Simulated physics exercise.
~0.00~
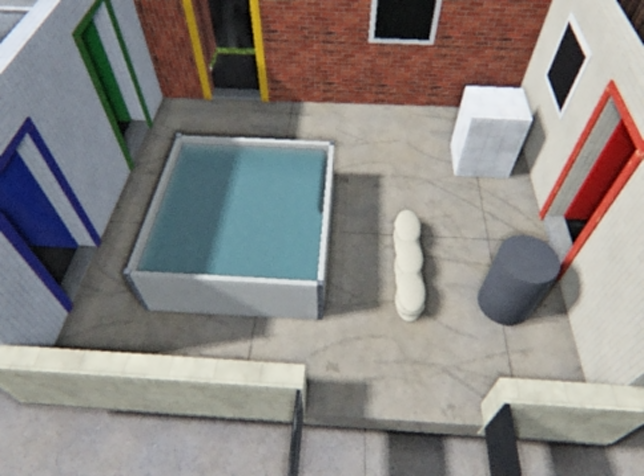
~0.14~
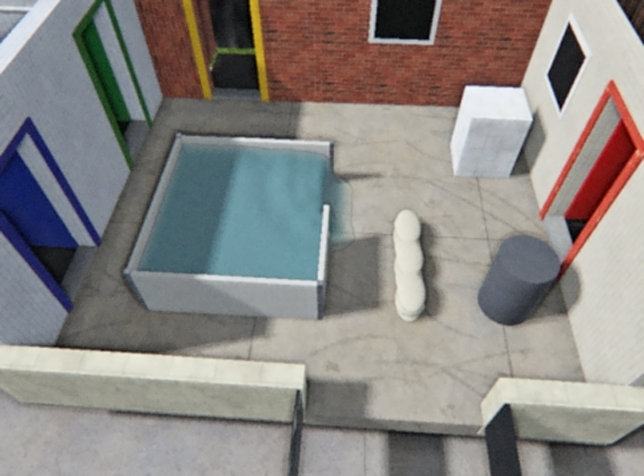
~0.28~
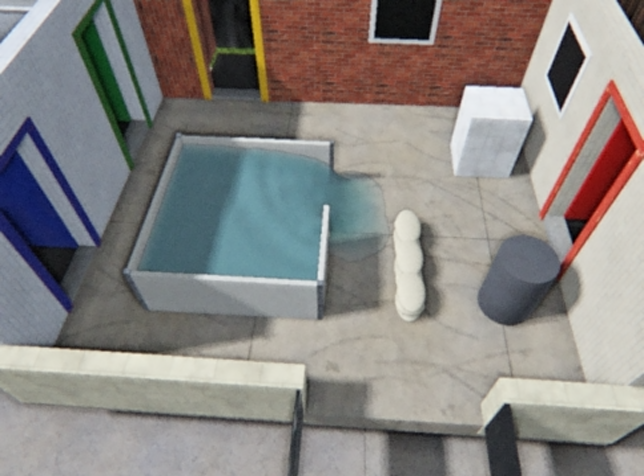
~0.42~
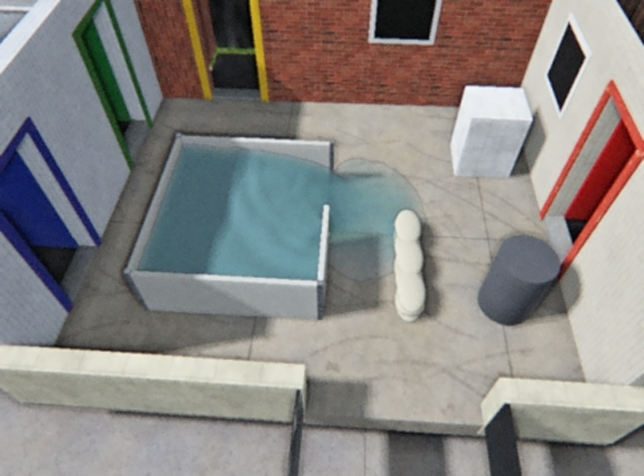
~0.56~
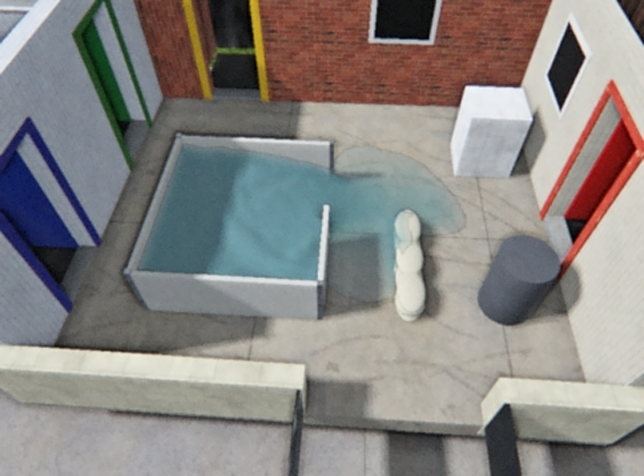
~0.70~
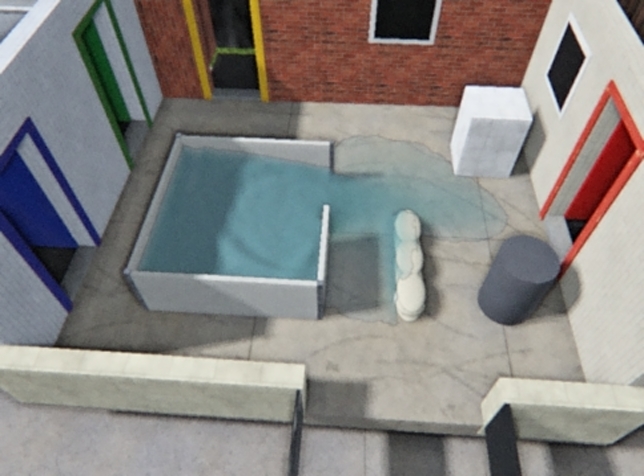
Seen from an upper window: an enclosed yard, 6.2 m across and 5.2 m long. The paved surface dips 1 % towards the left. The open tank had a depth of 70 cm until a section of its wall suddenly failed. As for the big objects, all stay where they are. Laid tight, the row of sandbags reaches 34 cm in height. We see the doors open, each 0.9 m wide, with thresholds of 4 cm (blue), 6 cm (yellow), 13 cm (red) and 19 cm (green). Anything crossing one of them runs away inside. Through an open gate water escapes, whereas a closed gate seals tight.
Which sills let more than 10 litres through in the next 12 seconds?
Outcome: Blue door: Beyond the limit; yellow door: Beyond the limit; red door: Beyond the limit; green door: Short of the limit.
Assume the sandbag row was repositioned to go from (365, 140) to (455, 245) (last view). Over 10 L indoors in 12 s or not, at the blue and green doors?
Doors: Blue exceeds / green stays under.
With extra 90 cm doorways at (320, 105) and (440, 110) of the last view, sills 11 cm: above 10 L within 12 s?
First door short of the limit, second door beyond the limit.
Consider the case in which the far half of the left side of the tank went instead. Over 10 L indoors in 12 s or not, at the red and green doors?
Well, against that limit, at red it's within bounds, and at green it's too much.
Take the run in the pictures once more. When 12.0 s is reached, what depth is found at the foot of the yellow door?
Roughly 12.0 centimetres.
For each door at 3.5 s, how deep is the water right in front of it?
Depths in cm: Blue 0, yellow 1, red 15, green 0.
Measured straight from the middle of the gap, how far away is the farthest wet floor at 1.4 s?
Distance: Approx. 3.4 m.
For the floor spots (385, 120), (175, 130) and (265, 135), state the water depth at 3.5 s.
Close to 13, 0 and 1 centimetres.
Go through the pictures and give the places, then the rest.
Still water, 70 cm deep, in the open tank at (242, 205), in the first picture.
Water pours out at (327, 199) and has run 0.6 m, to (340, 246); typically 10 cm deep outside, 70 cm at the open tank's back, in the second picture.
Water pours out at (327, 202) and has run 0.9 m, to (380, 241); typically 12 cm deep outside, 70 cm at the open tank's back, in the third picture.
The front is at (417, 204), 1.3 m from the gap at (327, 203); 2.0 m2 of floor is under water; 70 cm left at the back of the open tank, in the fourth picture.
Water pours out at (327, 203) and has run 1.9 m, to (460, 215); typically 8 cm deep outside, 70 cm at the open tank's back, in the fifth picture.
Water pours out at (327, 203) and has run 2.4 m, to (496, 207); typically 6 cm deep outside, 68 cm at the open tank's back, in the sixth picture.
After 1.4 s water covers 35 % of the floor and is deepest (42 cm) near (532, 182); blue door not reached, yellow door not reached, red door 17 cm at the sill, 4 L in, green door not reached.
After 2.2 s water covers 45 % of the floor and is deepest (40 cm) near (534, 191); blue door not reached, yellow door not reached, red door 24 cm at the sill, 23 L in, green door not reached.
After 3.5 s water covers 60 % of the floor and is deepest (30 cm) near (521, 142); blue door not reached, yellow door not reached, red door 15 cm at the sill, 56 L in, green door not reached.
After 7.0 s water covers 95 % of the floor and is deepest (18 cm) near (593, 410); blue door 9 cm at the sill, 2 L in, yellow door 4 cm at the sill, 0 L in, red door 11 cm at the sill, 67 L in, green door 15 cm at the sill, 0 L in.
After 12.0 s water covers 95 % of the floor and is deepest (14 cm) near (43, 374); blue door 13 cm at the sill, 153 L in, yellow door 12 cm at the sill, 41 L in, red door 6 cm at the sill, 68 L in, green door 12 cm at the sill, 0 L in.
